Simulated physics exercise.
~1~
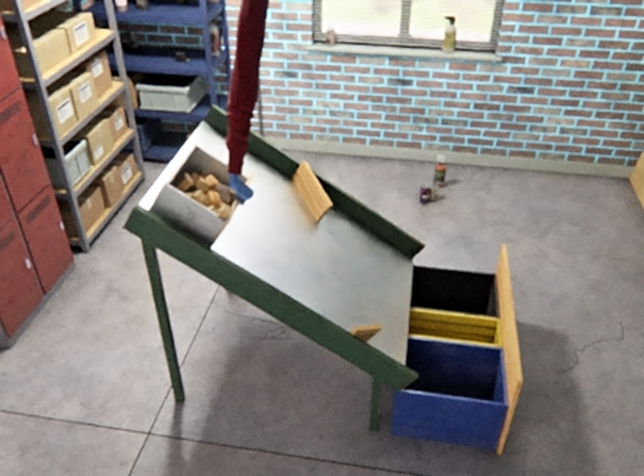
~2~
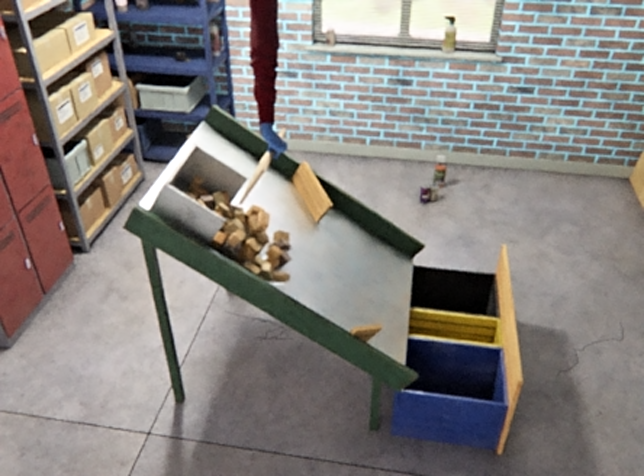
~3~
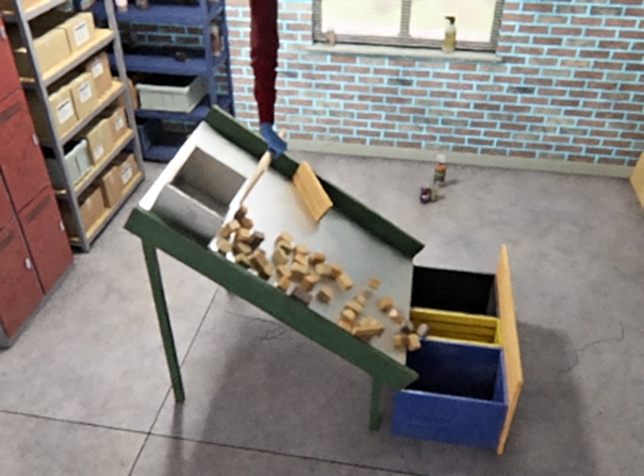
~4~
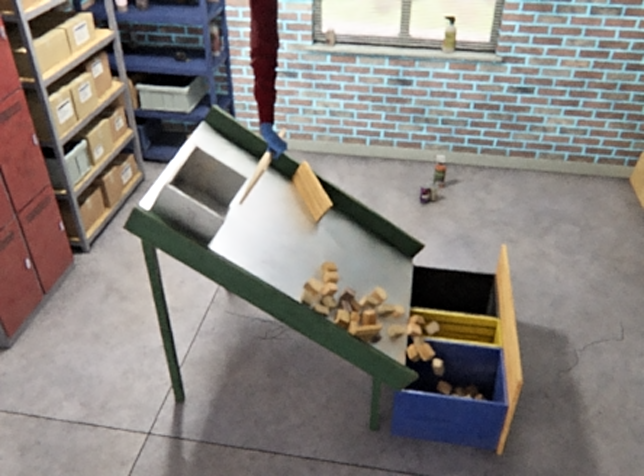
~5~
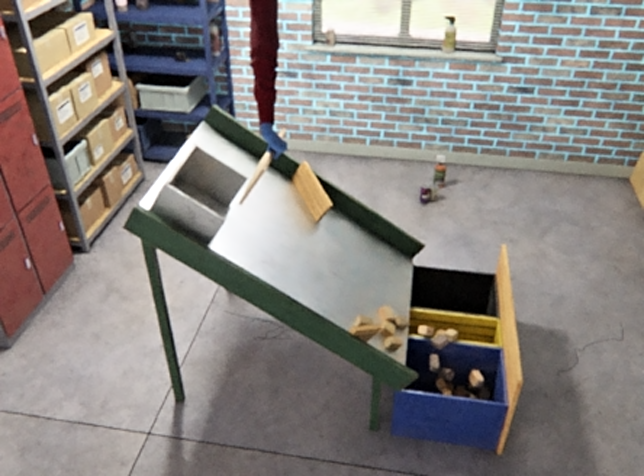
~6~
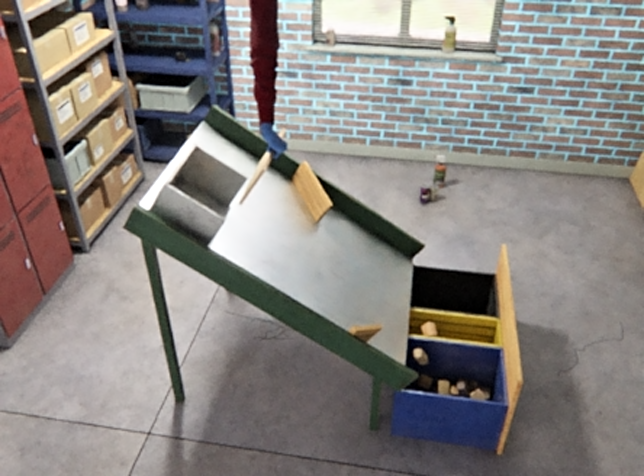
Small wooden blocks fill a pale pen at the top left of a sloping grey table with green walls, seen from above in a brick-walled workshop. Two angled wooden boards stand on the slope, and a black bin, a yellow tote and a blue bin wait at its lower right, the blue one nearest. A red-sleeved arm with a blue hand pulls the gate up and aside, then stays still. The blocks tumble down the slope, bunch near the lower board and drop off the edge. Most end up in the blue bin, fewer in the yellow tote, and the black bin appears empty.
